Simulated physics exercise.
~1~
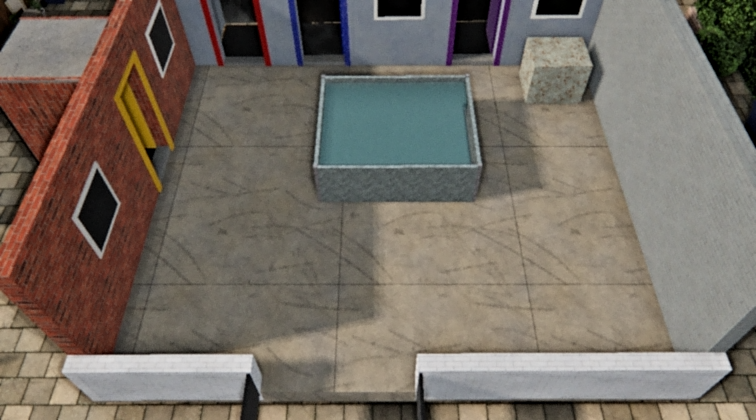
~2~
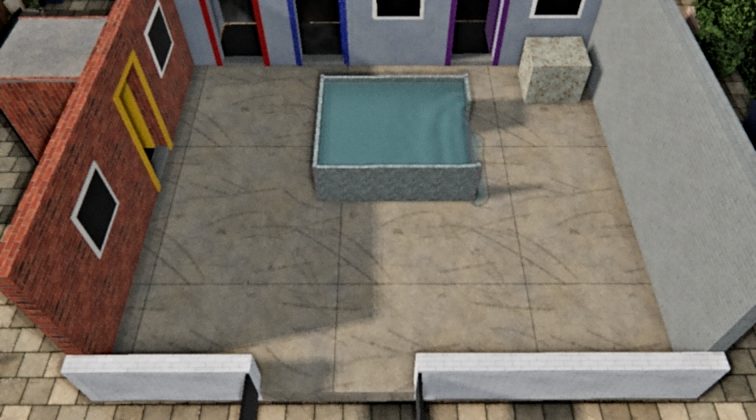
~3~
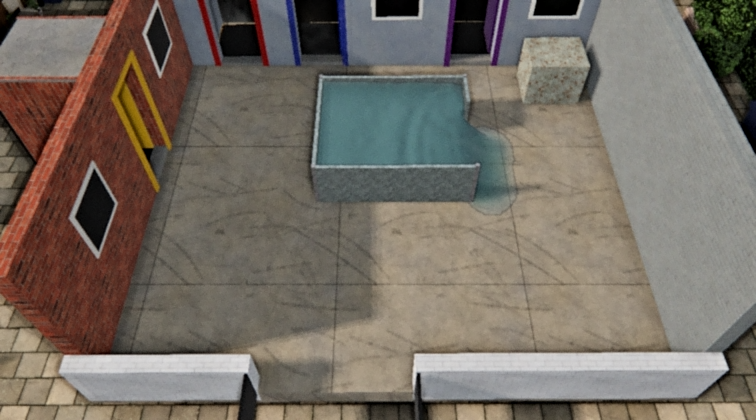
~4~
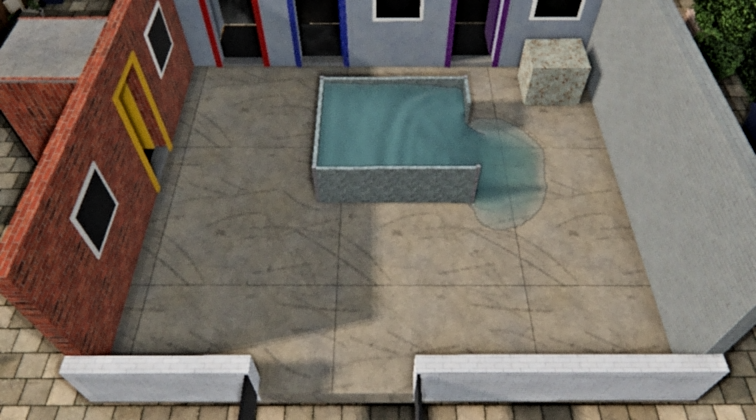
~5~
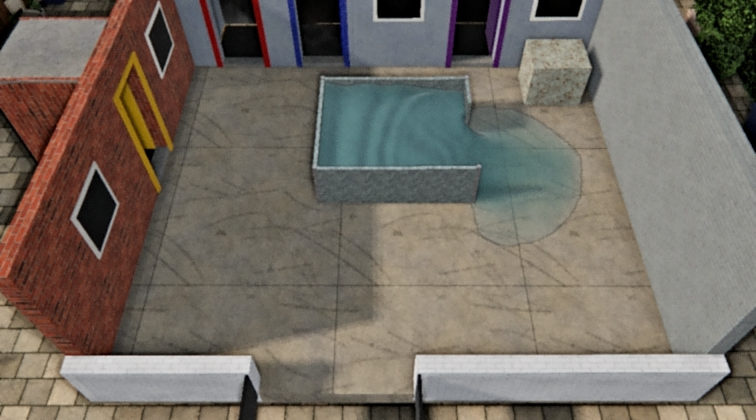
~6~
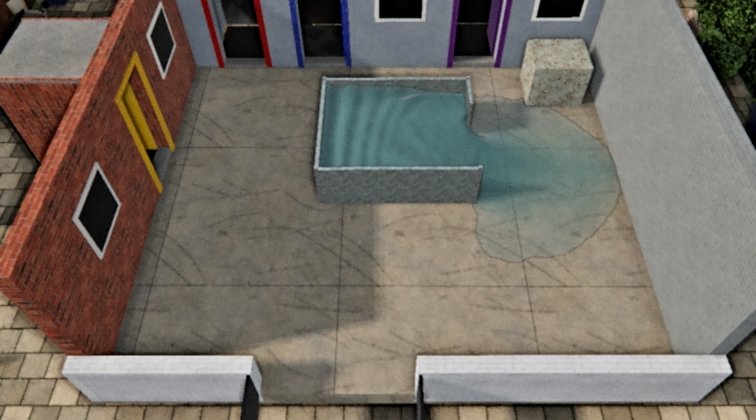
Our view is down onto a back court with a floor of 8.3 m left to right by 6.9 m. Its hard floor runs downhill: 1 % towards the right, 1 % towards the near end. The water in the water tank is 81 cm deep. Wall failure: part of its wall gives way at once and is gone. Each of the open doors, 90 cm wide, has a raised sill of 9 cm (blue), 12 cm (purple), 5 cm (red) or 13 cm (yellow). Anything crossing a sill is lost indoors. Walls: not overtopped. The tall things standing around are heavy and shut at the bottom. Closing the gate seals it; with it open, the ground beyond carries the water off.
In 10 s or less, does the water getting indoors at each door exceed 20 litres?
Result: Blue door: Limit unbroken, purple door: Limit unbroken, red door: Limit unbroken, yellow door: Limit unbroken.
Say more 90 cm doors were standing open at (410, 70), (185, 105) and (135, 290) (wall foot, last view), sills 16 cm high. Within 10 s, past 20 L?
In turn: Short of it, short of it, short of it.
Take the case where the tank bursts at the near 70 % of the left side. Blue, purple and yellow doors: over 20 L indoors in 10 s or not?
Then blue would come out on the low side, purple on the low side and yellow on the high side.
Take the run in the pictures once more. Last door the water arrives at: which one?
That's the yellow door.
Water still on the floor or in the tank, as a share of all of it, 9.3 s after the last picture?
It comes to near 96 per cent.
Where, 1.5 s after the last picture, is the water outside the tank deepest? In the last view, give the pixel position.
Look at roughly (682, 378).
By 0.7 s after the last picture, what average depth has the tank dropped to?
Mean depth: About 54 cm.
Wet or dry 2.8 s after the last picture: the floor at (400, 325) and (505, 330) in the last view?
Soaked, soaked.
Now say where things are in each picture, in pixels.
The water tank at (396, 122) is whole and still, 81 cm deep, in the first picture.
The front is at (482, 201), 0.8 m from the gap at (468, 156); 0.4 m2 of floor is under water; 81 cm left at the back of the water tank, in the second picture.
The front is at (502, 207), 1.1 m from the gap at (467, 157); 1.4 m2 of floor is under water; 81 cm left at the back of the water tank, in the third picture.
The front is at (537, 148), 1.5 m from the gap at (467, 159); 2.9 m2 of floor is under water; 81 cm left at the back of the water tank, in the fourth picture.
Water pours out at (468, 159) and has run 2.1 m, to (574, 156); typically 8 cm deep outside, 80 cm at the water tank's back, in the fifth picture.
Water pours out at (470, 160) and has run 2.7 m, to (610, 154); typically 6 cm deep outside, 73 cm at the water tank's back, in the sixth picture.
Then, 0.7 s after the last picture water covers 20 % of the floor and is deepest (49 cm) near (620, 185); blue door not reached, purple door not reached, red door not reached, yellow door not reached.
Then, 1.5 s after the last picture water covers 25 % of the floor and is deepest (68 cm) near (682, 378); blue door not reached, purple door 3 cm at the sill, 0 L in, red door not reached, yellow door not reached.
Then, 2.8 s after the last picture water covers 40 % of the floor and is deepest (46 cm) near (678, 366); blue door not reached, purple door 9 cm at the sill, 0 L in, red door not reached, yellow door not reached.
Then, 5.3 s after the last picture water covers 90 % of the floor and is deepest (30 cm) near (682, 378); blue door 5 cm at the sill, 0 L in, purple door 4 cm at the sill, 0 L in, red door 5 cm at the sill, 0 L in, yellow door not reached.
Then, 9.3 s after the last picture water covers 100 % of the floor and is deepest (18 cm) near (670, 378); blue door 3 cm at the sill, 0 L in, purple door 7 cm at the sill, 0 L in, red door 5 cm at the sill, 5 L in, yellow door 11 cm at the sill, 0 L in.
